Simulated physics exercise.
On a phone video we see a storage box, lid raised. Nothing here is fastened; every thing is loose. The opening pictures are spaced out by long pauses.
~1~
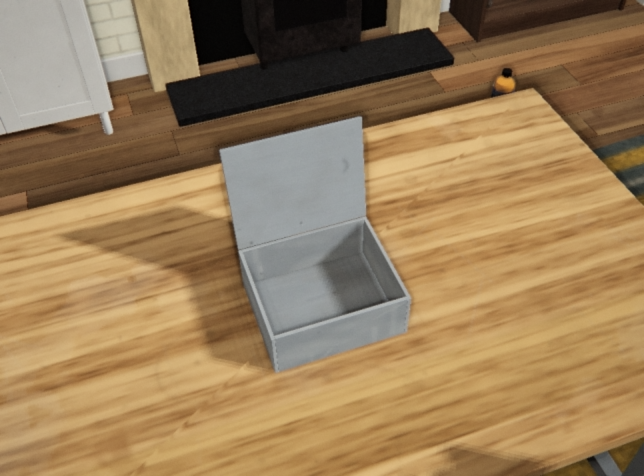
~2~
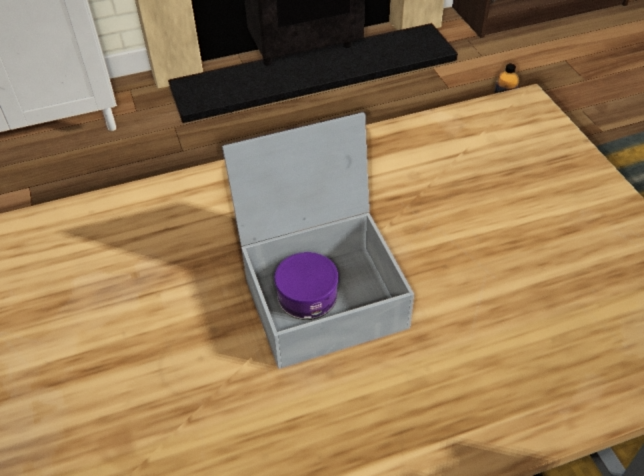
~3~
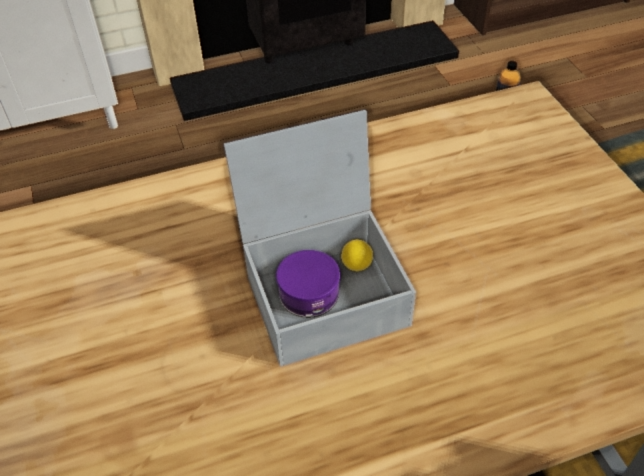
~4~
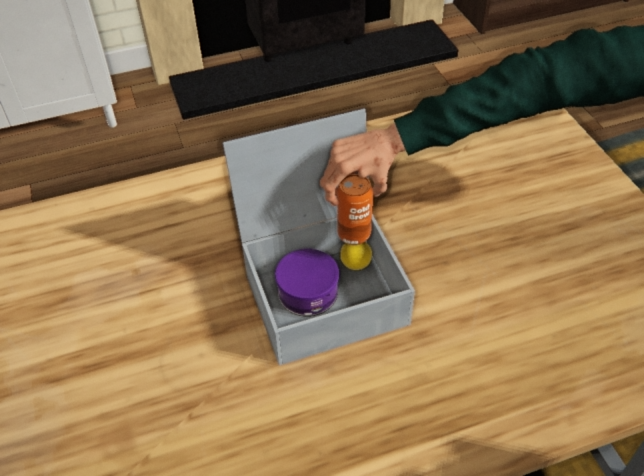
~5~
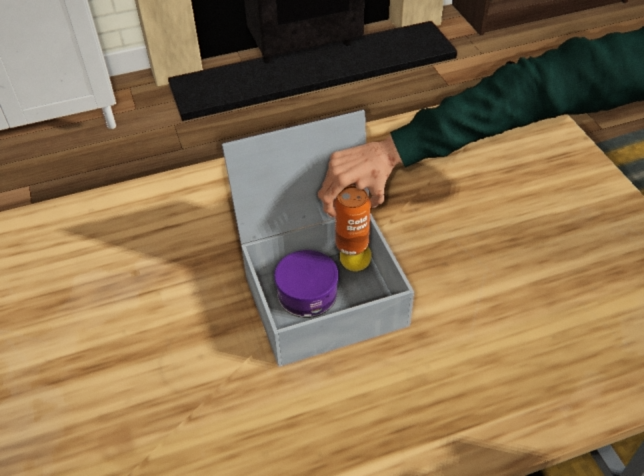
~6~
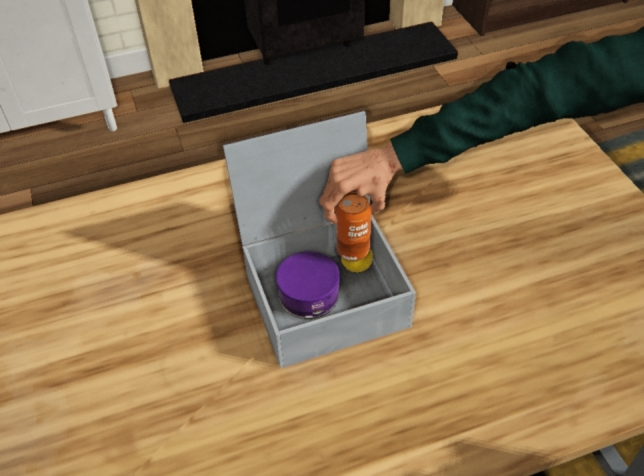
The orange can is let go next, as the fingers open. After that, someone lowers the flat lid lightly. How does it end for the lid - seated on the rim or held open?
Result: Lid down.
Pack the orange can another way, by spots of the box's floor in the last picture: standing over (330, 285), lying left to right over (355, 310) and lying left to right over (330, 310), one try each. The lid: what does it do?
In the first case it will not close; in the second case it closes; in the third case it closes.
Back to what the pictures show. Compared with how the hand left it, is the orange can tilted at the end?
Looking at the last picture, the orange can sits at an angle.
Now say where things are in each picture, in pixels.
In the first frame, the last thing is not in view yet.
In the second frame, the last thing is not in view yet; purple tub (307, 286).
In the third frame, the last thing is not in view yet; purple tub (309, 284).
The fourth frame shows coming down; orange can (355, 211); purple tub (307, 282).
The fifth frame shows coming down; orange can (352, 222); purple tub (307, 284).
The sixth frame shows put in, still held; orange can (354, 228); purple tub (308, 285).
Then, 0.50 s on from there, orange can on its side near (360, 294).
Then, 1.50 s on from there, lid 65° above the rim; orange can on its side near (355, 307).
Then, 2.00 s on from there, lid 20° above the rim; orange can on its side near (355, 307).
In the end, lid shut; toppled in the box, orange can; the other 2 unmoved. At the end, from the last picture's camera, orange can near (355, 308).
